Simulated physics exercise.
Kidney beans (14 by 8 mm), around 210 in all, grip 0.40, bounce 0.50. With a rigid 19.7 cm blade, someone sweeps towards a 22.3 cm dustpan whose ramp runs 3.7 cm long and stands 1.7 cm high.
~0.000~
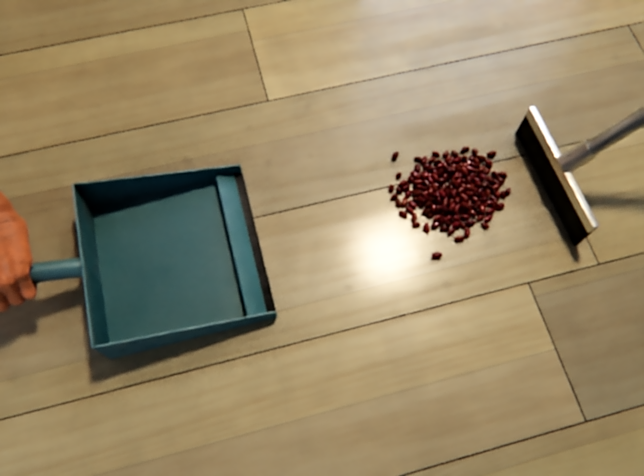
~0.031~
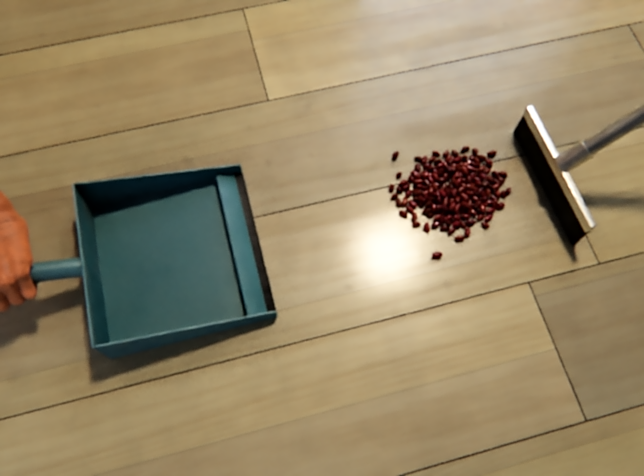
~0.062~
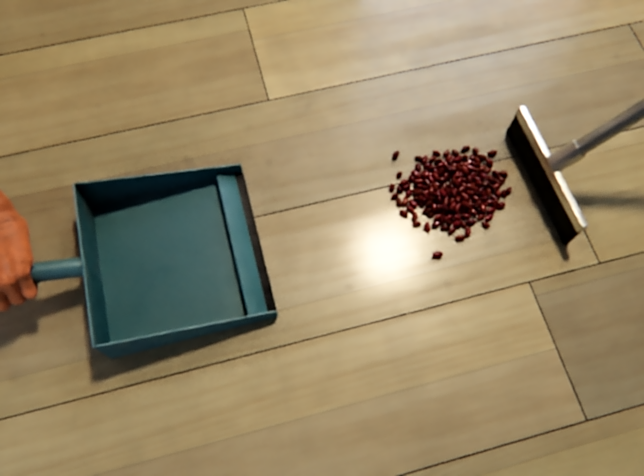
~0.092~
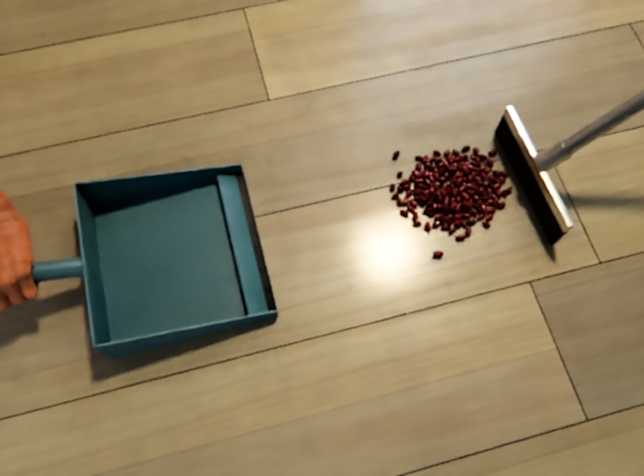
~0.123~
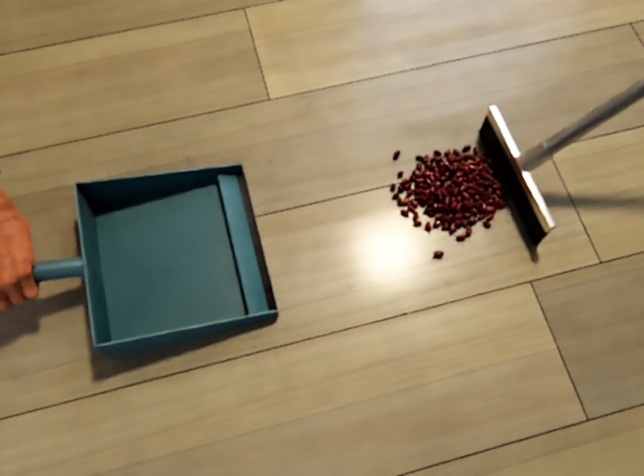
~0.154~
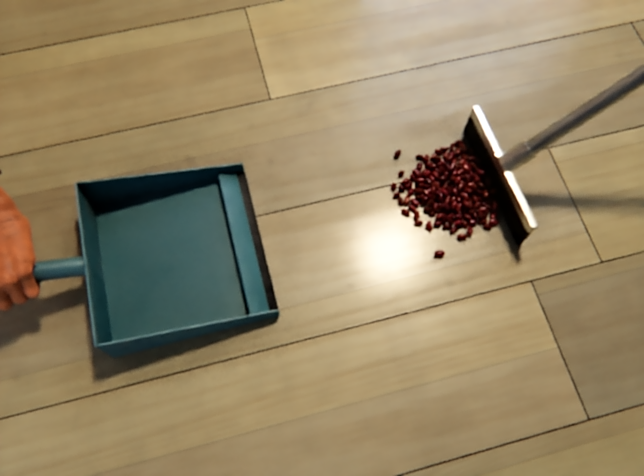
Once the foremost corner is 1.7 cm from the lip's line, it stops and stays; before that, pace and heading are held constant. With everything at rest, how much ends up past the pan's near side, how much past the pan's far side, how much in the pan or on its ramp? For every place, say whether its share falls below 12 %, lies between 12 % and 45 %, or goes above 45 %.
Result: Past the pan's near side: Looks like a thin scattering will settle there. Past the pan's far side: Looks like an in-between amount will settle there. In the pan or on its ramp: Looks like an in-between amount will settle there.
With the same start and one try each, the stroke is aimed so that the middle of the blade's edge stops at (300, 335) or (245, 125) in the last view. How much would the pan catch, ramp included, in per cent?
Some 15 and 5 per cent.
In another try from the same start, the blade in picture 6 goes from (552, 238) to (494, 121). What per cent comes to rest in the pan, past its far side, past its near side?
Final per cent - pan 40, far 10, near 5.
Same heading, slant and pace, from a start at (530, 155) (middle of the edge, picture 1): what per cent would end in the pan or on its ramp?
Close to 20 in a hundred.
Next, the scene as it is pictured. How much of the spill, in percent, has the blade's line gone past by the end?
Near 15 percent, give or take.
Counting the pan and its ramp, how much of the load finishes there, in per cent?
About 35 per cent.
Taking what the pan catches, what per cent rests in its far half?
About 80 %.
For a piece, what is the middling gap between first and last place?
Around 30 centimetres.
Then, at 0.36 s, middle of the blade 18 cm from the lip; 0 % over the lip, far side 5 %, near side 0 %.
After 0.49 s, middle of the blade 8 cm from the lip; 0 % over the lip, far side 15 %, near side 5 %.
After 0.76 s, middle of the blade 2 cm from the lip; 35 % over the lip, far side 20 %, near side 5 %.
By 2.7 s all is still; near side 10 %, far side 20 %, pan 35 %, in front of the lip or behind the blade 40 %.
